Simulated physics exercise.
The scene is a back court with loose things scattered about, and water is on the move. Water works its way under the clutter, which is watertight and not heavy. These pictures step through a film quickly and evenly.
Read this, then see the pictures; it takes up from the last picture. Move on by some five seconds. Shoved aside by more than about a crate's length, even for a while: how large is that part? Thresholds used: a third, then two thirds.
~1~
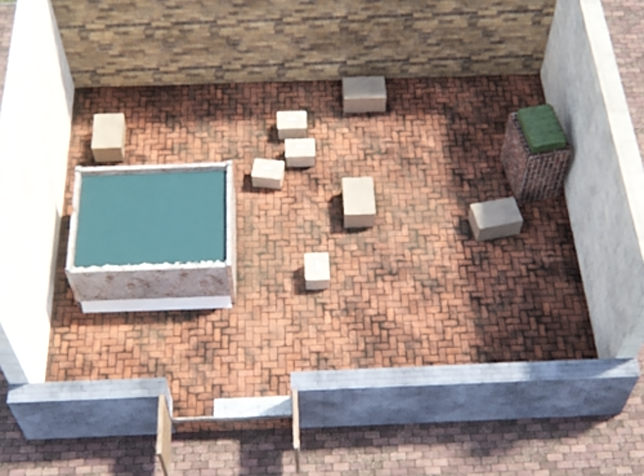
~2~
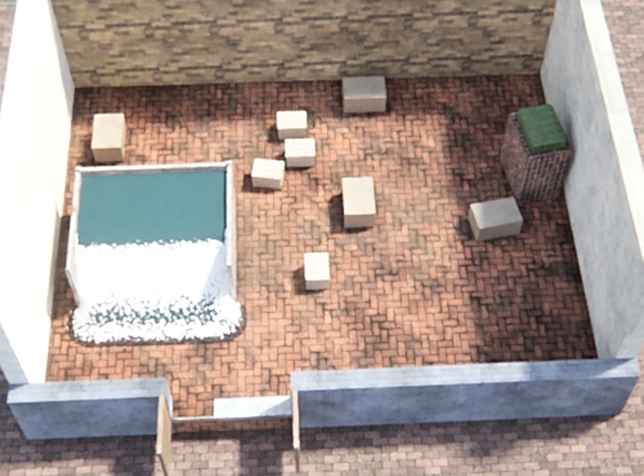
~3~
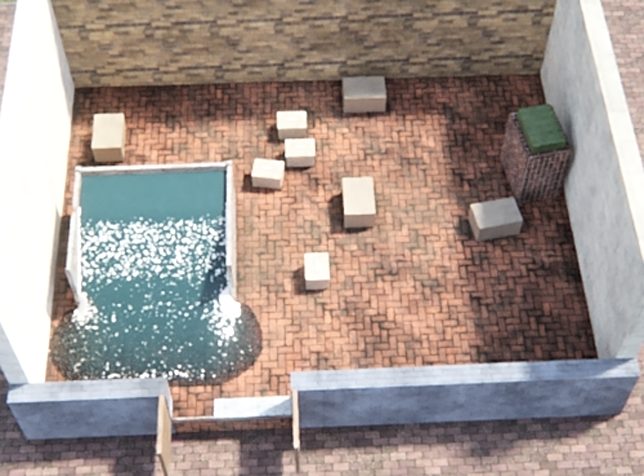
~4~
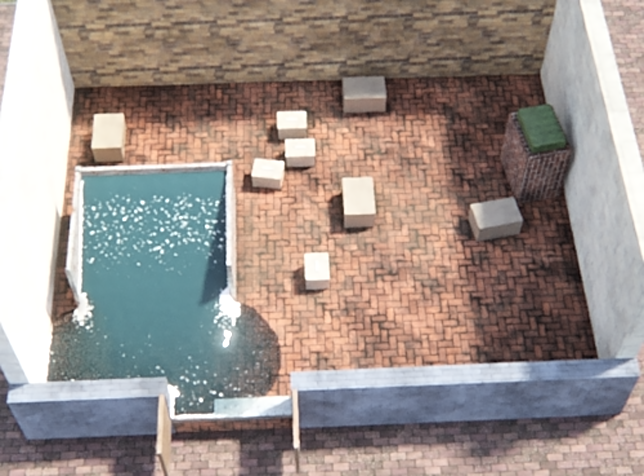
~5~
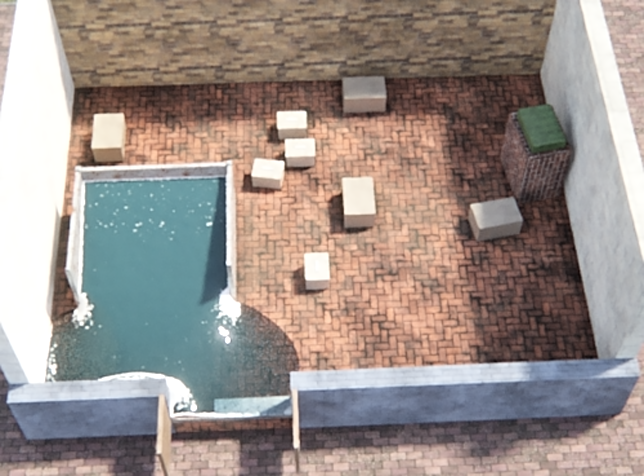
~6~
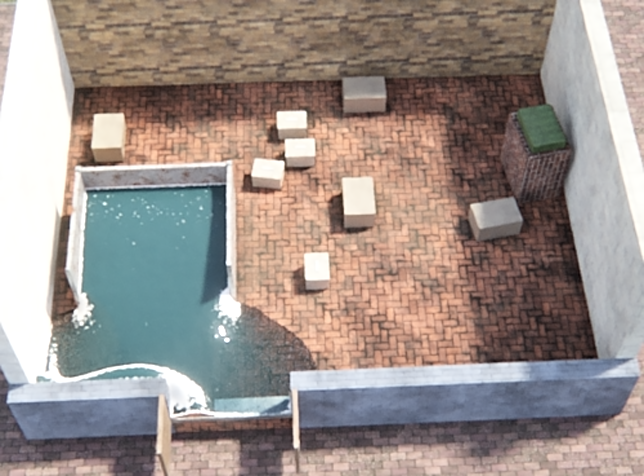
It stays below a third.
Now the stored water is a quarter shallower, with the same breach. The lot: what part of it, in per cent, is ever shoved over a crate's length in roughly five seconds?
That comes to 10 % of the lot.
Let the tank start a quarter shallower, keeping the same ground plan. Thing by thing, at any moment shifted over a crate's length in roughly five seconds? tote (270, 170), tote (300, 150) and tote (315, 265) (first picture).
Answers in the order asked: Stayed within the threshold, stayed within the threshold, stayed within the threshold.
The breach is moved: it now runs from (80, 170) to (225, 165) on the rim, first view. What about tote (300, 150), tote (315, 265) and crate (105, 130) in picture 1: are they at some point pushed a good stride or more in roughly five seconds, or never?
Went past that, fell short, went past that.
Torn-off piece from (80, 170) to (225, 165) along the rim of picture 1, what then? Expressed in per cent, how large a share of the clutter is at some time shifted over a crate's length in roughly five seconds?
About 90 per cent.
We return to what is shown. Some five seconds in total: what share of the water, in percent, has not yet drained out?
My answer is close to 62 percent.
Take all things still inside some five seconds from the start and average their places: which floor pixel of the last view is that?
Around (337, 172).
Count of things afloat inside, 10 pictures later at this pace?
Total: 0.
A moment on, 0 of 8 are well off their spots; 0 afloat.
Next, 0 of 8 are well off their spots; 0 afloat.
Later, 1 of 8 are well off their spots; 0 afloat.
In the end, 1 of 8 are well off their spots, and 1 have been at some point; 1 afloat.
